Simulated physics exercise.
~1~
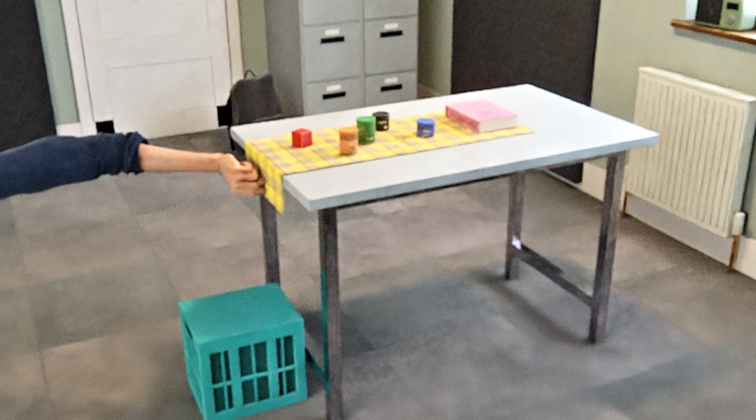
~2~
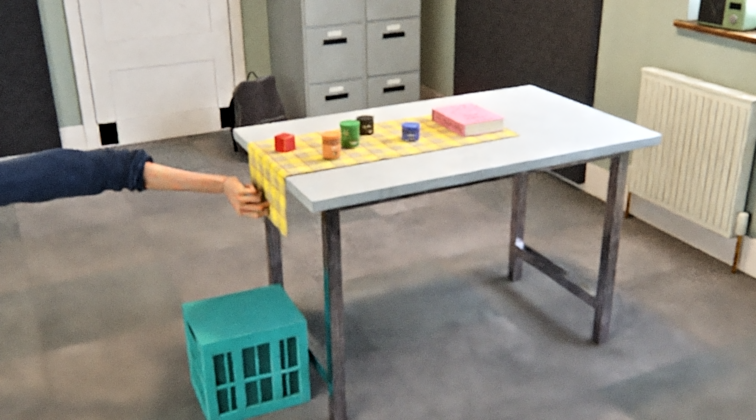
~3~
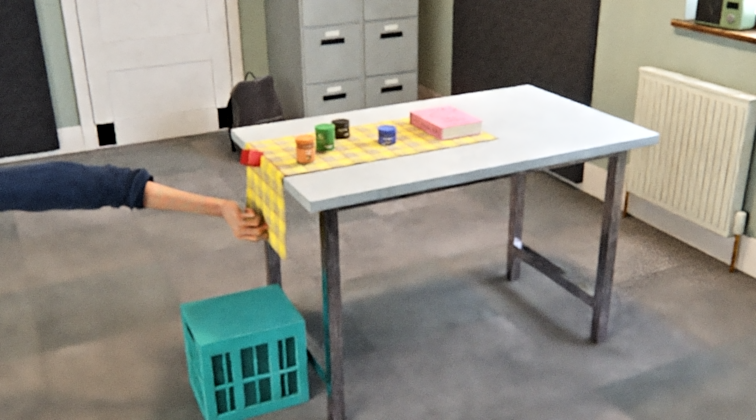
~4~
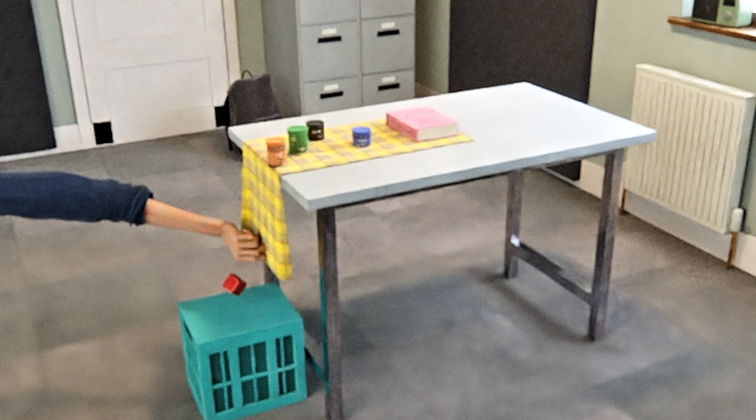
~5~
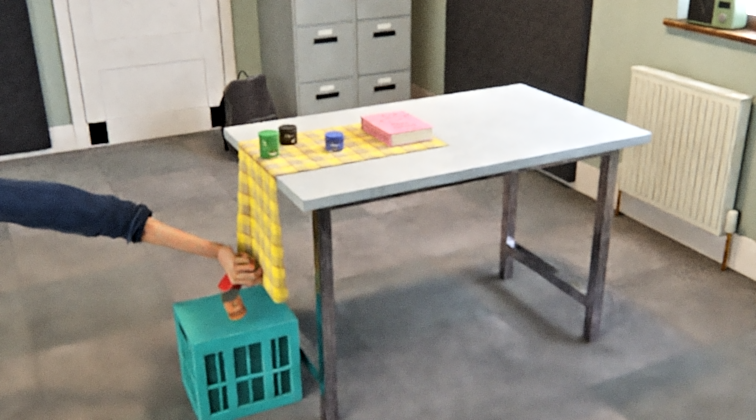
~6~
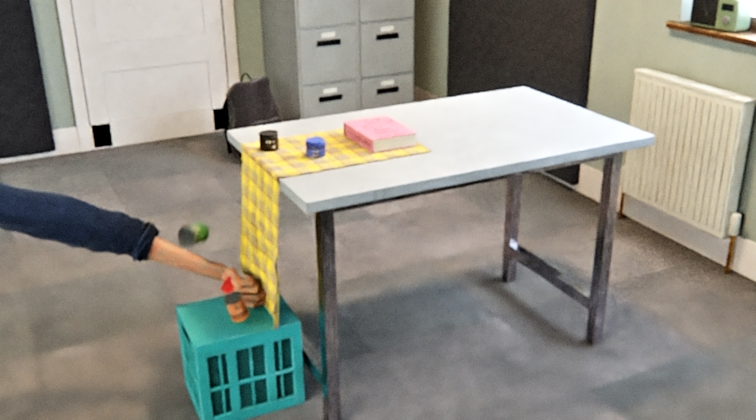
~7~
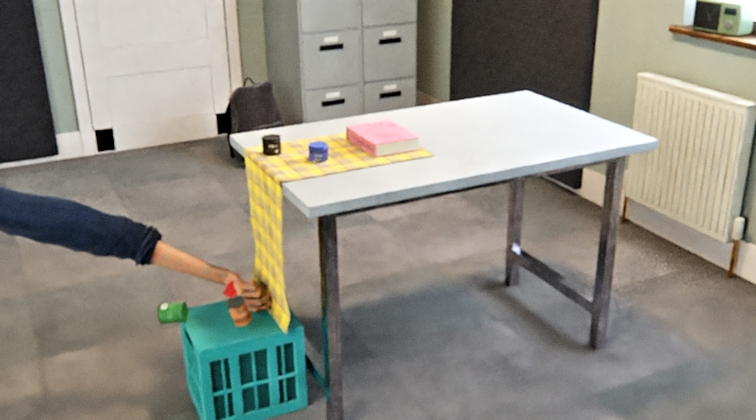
At first, a hand grips the hanging end of a yellow checked cloth on a pale table, where a red cube, several small cans and pots and a pink book rest. As the hand draws the cloth down, everything on it slides left toward the edge. The red cube tips over and drops toward the turquoise crate below. The orange can follows, landing upside down on the crate, and then the green can tumbles off. Finally, the cloth's hem reaches the crate, the green can lies on its side, and the black pot, blue pot and book remain on the table.
